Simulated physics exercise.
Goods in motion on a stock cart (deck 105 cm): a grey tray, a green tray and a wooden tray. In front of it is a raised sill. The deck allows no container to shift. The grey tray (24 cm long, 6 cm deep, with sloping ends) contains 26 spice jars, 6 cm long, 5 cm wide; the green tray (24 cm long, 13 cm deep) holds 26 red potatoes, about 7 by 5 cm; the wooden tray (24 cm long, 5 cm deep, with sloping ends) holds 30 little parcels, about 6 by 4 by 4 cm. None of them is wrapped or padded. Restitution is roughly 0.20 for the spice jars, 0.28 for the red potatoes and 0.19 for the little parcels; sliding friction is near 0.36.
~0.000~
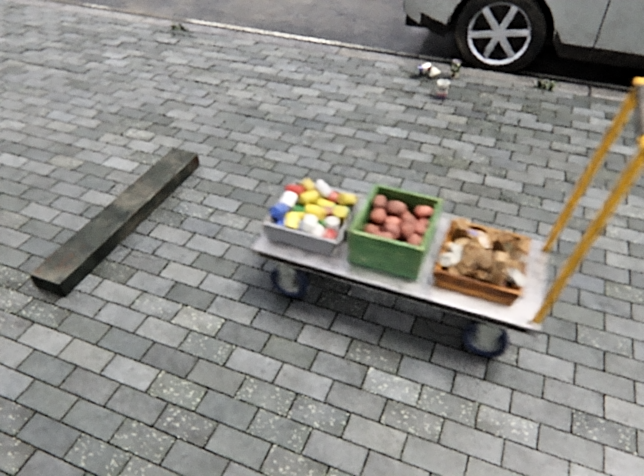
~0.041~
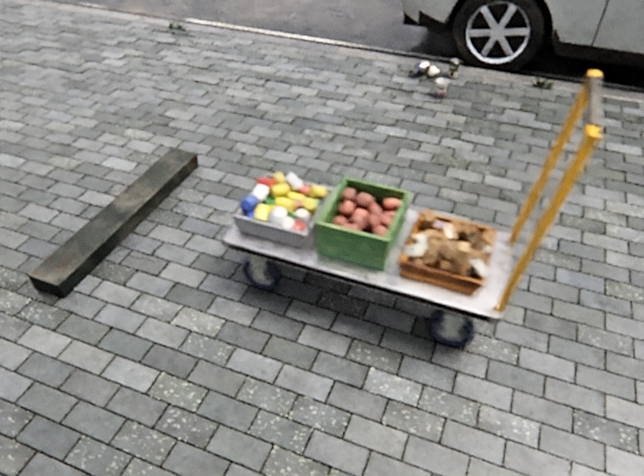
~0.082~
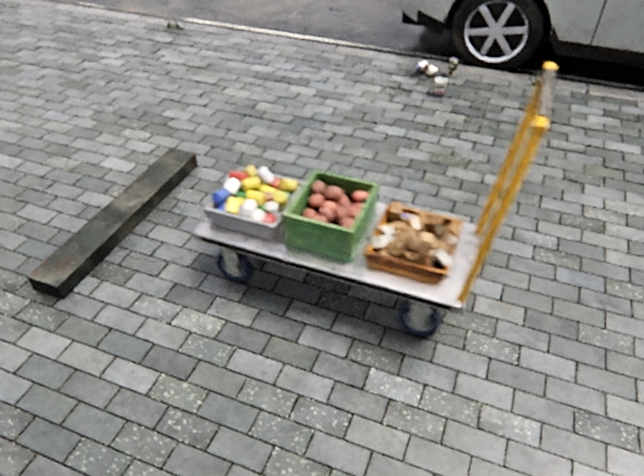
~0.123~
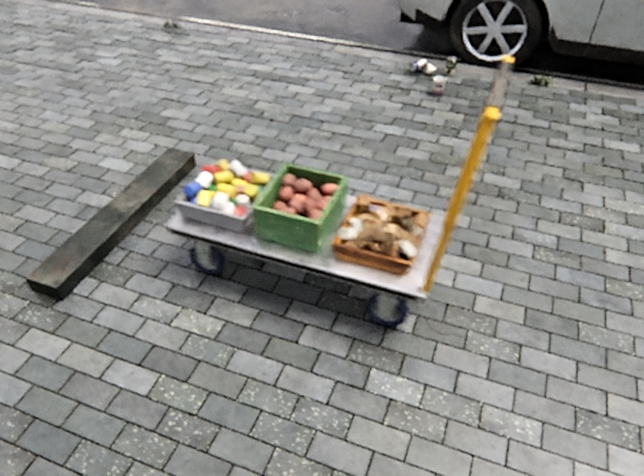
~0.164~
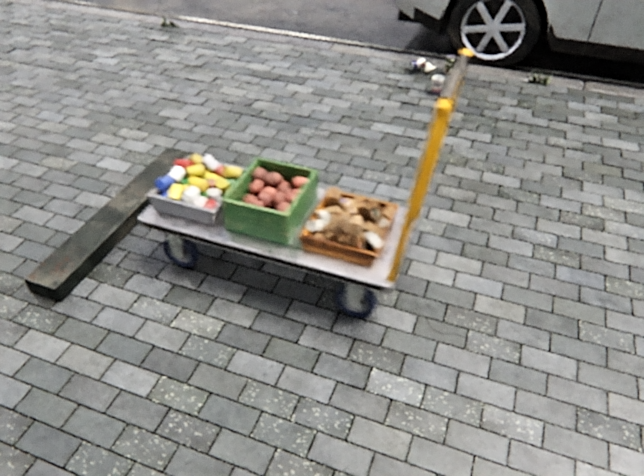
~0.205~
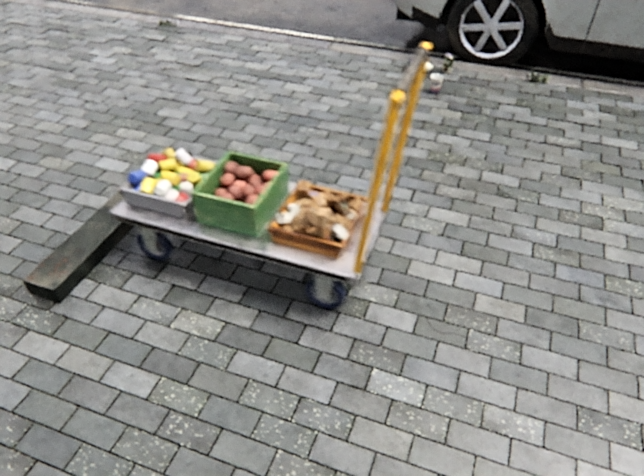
The footage shows a flat cart with a yellow handle carrying a grey tray of colourful items, a green tray of reddish round produce and a wooden tray of small brownish items, rolling left across grey paving toward a dark beam.
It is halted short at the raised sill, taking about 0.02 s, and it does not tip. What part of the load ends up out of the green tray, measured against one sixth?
The green tray loses less than one sixth of its load.
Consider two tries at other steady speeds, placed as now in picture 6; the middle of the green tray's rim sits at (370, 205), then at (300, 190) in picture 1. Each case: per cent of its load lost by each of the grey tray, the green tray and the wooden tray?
Try by try, the grey tray would lose 30 then 10 per cent, the green tray 10 then 0 per cent, and the wooden tray 30 then 10 per cent.
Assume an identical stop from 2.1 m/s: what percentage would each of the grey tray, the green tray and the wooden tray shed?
Grey tray 30 %, green tray 0 %, wooden tray 20 %.
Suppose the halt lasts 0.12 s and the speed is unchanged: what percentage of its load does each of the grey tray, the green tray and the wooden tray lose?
In that case grey tray 30, green tray 0 and wooden tray 20 per cent.
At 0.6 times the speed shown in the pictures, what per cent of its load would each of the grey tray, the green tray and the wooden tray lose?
Then the grey tray sheds 30 per cent, the green tray 0 per cent, and the wooden tray 10 per cent.
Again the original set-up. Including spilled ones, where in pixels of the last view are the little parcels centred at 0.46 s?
Centre: Around (268, 200) px.
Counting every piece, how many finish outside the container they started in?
About 25 pieces.
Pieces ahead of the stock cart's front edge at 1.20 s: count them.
Count: Approx. 12.
After 0.24 s, the wheels strike.
After 0.34 s, the grey tray is down by 6 of 26, the green tray has all 26 and the wooden tray is down by 3 of 30.
After 0.46 s, the grey tray is down by 9 of 26, the green tray is down by 2 of 26 and the wooden tray is down by 9 of 30.
After 0.69 s, the grey tray is down by 11 of 26, the green tray is down by 2 of 26 and the wooden tray is down by 12 of 30.
Final count (at 1.20 s), the grey tray is down by 11 of 26, the green tray is down by 2 of 26 and the wooden tray is down by 12 of 30. Asked share, 2 of 26, 8 per cent.
